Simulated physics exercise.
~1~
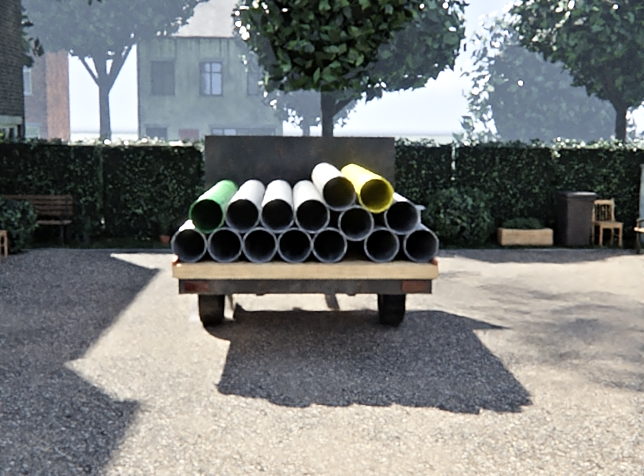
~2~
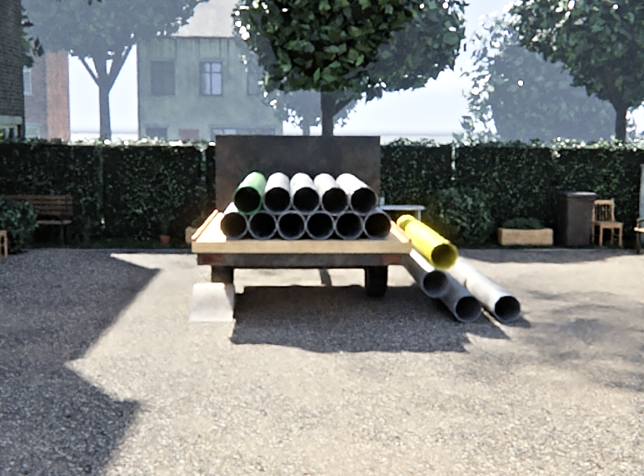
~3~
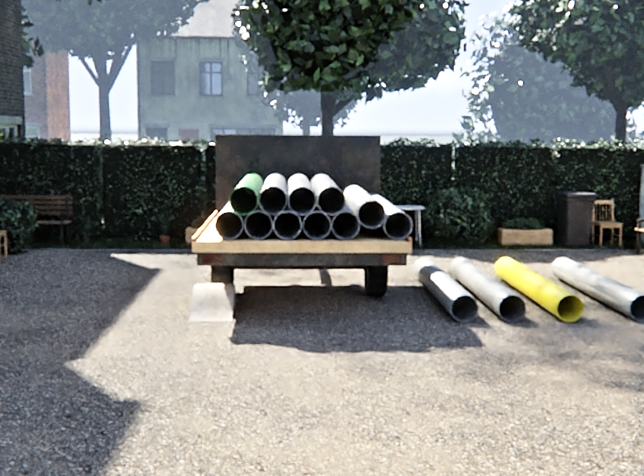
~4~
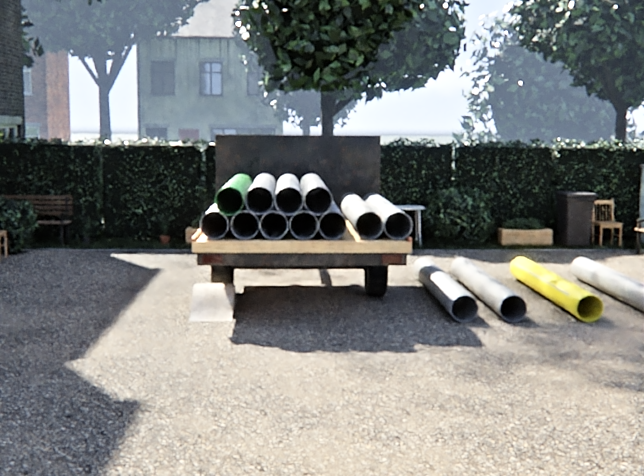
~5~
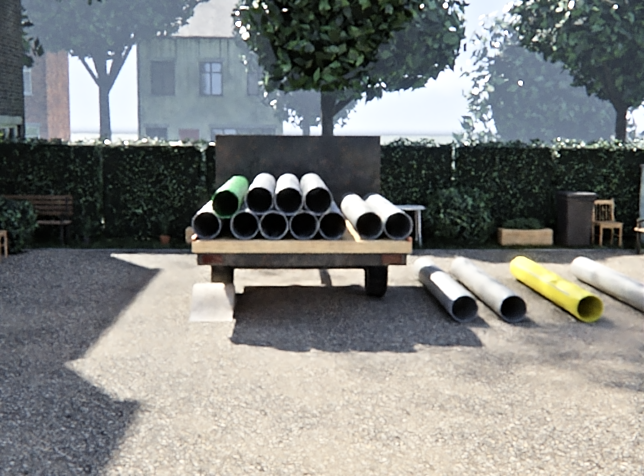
Stacked pipes on a flatbed trailer shifting right, four including the yellow one rolling onto the ground, green staying aboard.
